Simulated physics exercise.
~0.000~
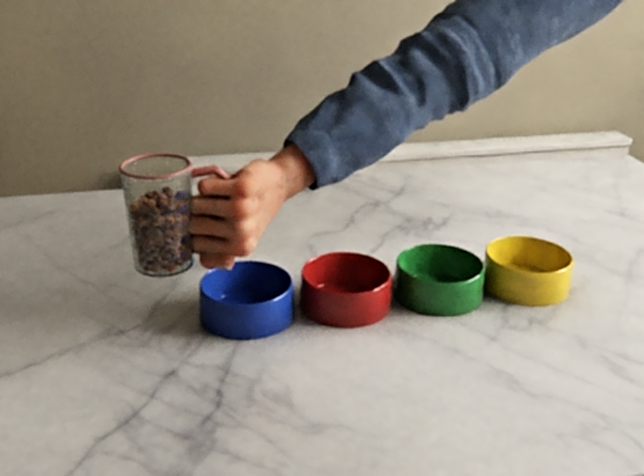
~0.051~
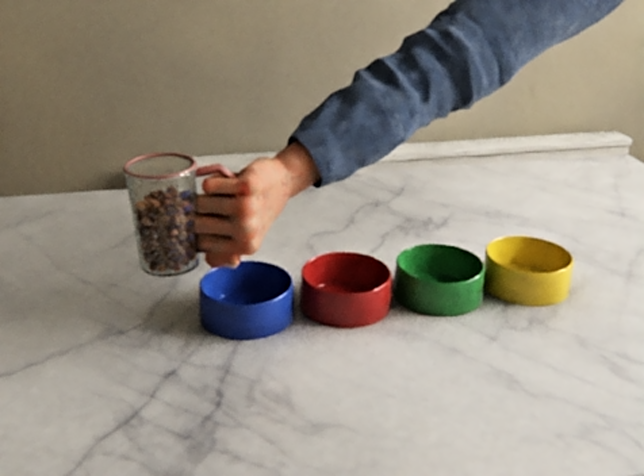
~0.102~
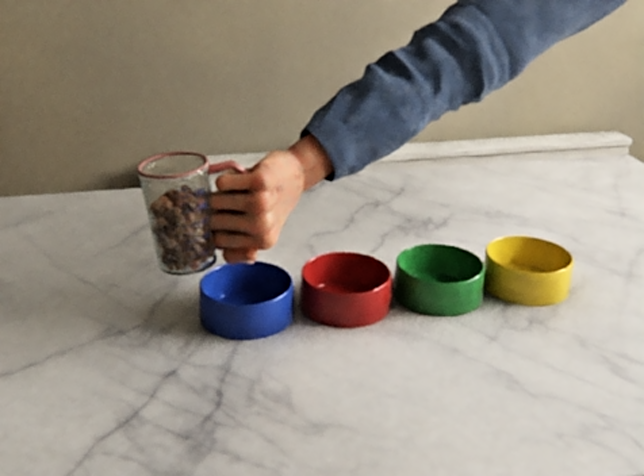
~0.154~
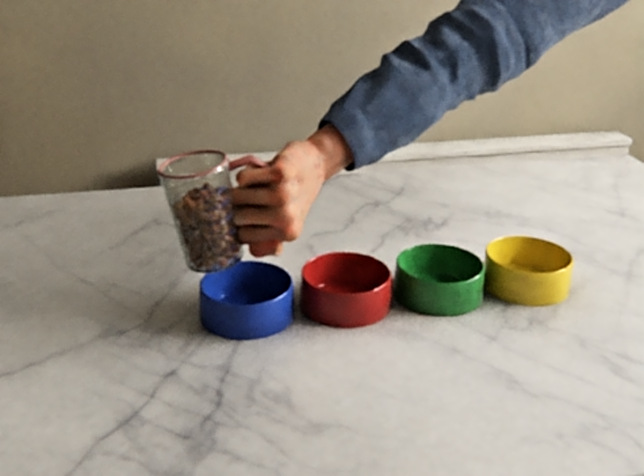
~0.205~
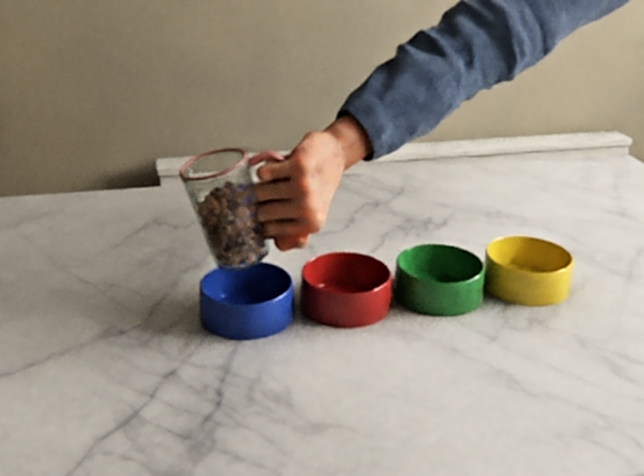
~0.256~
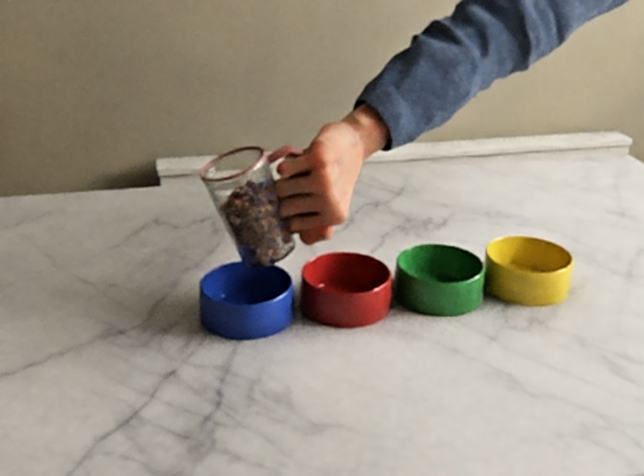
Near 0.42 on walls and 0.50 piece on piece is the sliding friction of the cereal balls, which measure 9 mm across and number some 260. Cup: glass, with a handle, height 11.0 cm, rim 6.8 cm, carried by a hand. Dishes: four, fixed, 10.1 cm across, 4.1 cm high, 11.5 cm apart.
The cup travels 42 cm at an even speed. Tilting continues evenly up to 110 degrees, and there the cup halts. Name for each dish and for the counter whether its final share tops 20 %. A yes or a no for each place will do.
Red: It will hold at most a fifth, blue: It will hold at most a fifth, green: It will hold more than a fifth, yellow: It will hold at most a fifth, counter: It will hold at most a fifth.
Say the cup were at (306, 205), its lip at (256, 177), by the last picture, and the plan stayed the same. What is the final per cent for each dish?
Then red 0, blue 0, green 90, and yellow 0.
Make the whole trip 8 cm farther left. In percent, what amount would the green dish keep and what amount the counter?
Green: 60; counter: 30.
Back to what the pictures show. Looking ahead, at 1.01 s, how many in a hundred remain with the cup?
Roughly 100 per cent, give or take.
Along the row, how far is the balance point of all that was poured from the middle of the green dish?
It ends up close to 1 cm toward the picture's right edge.
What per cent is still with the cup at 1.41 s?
75 per cent.
Then, at 0.71 s, tilt 63 degrees; cup holds 100 %.
Then, at 1.01 s, tilt 92 degrees; cup holds 100 %.
Then, at 1.41 s, tilt 110 degrees; cup holds 75 %, green 20 %.
At rest (3.5 s), red 0 %, blue 0 %, green 90 %, yellow 0 %, counter 10 %.
